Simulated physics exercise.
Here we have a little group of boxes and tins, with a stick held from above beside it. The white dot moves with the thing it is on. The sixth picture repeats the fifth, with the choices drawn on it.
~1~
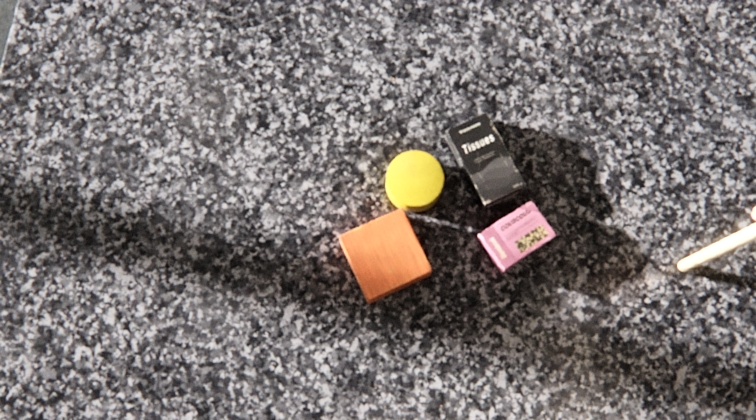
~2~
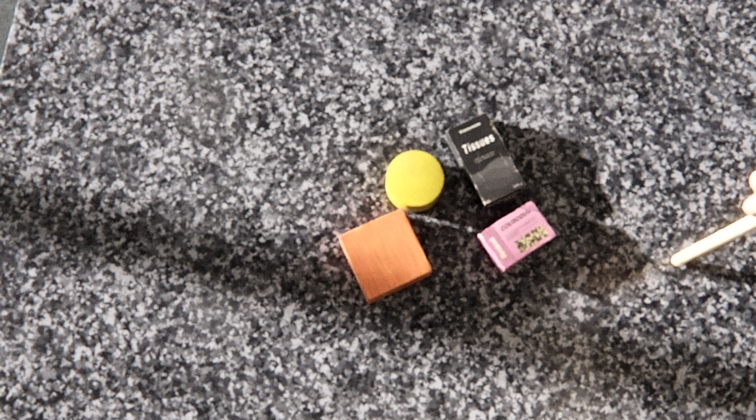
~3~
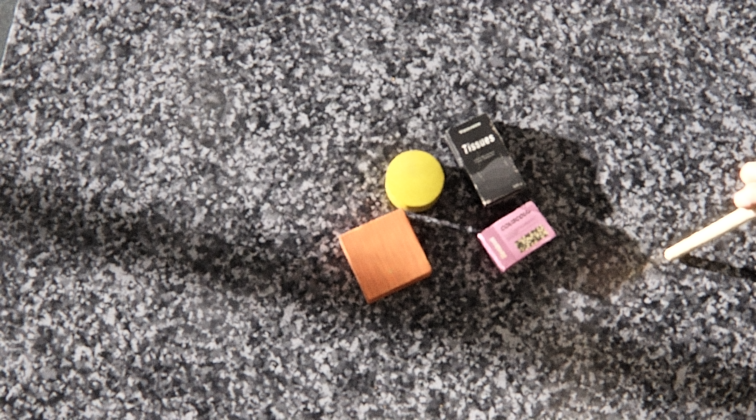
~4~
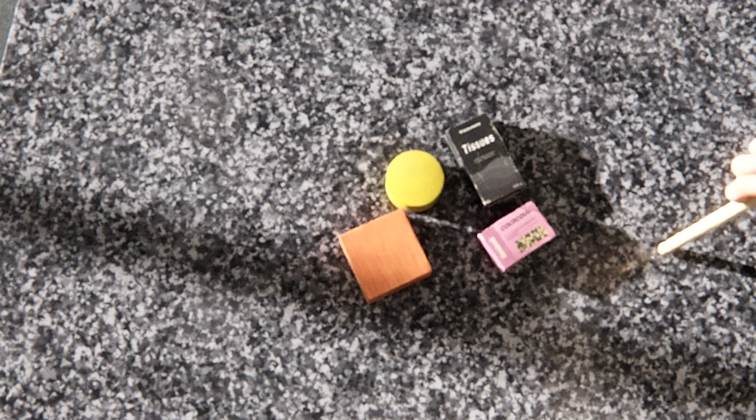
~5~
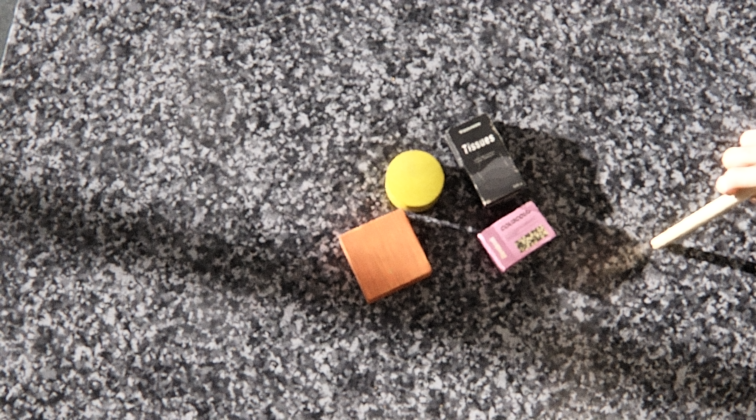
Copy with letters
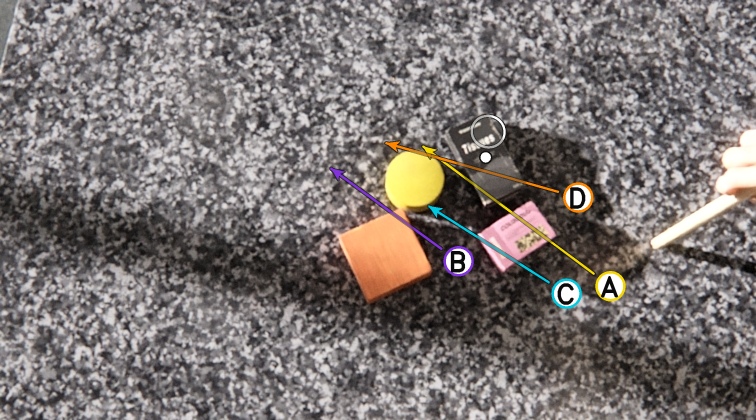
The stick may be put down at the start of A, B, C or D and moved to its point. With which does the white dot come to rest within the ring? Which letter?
With C the dot lies in the ring.
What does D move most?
The black box goes farthest.
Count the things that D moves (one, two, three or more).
Two.
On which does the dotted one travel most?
That is D.
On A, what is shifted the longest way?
The black box goes farthest.
On the marked copy, A from (594, 274) to (423, 147); B from (442, 249) to (331, 169); C from (549, 282) to (429, 206); D from (558, 192) to (386, 143); the ring at (488, 132); the white dot at (485, 158).
With C. Early on, foot of the stick (504, 254); black box (484, 159); pink box (508, 224).
Further on, foot of the stick (461, 227); black box (486, 135); pink box (498, 210).
At the end, foot of the stick (429, 207); black box (486, 134); pink box (497, 209); the dot on the black box is in the ring.
As for the rest, A leaves the dotted thing at (455, 108); B leaves the dotted thing at (484, 161); D leaves the dotted thing at (359, 155).
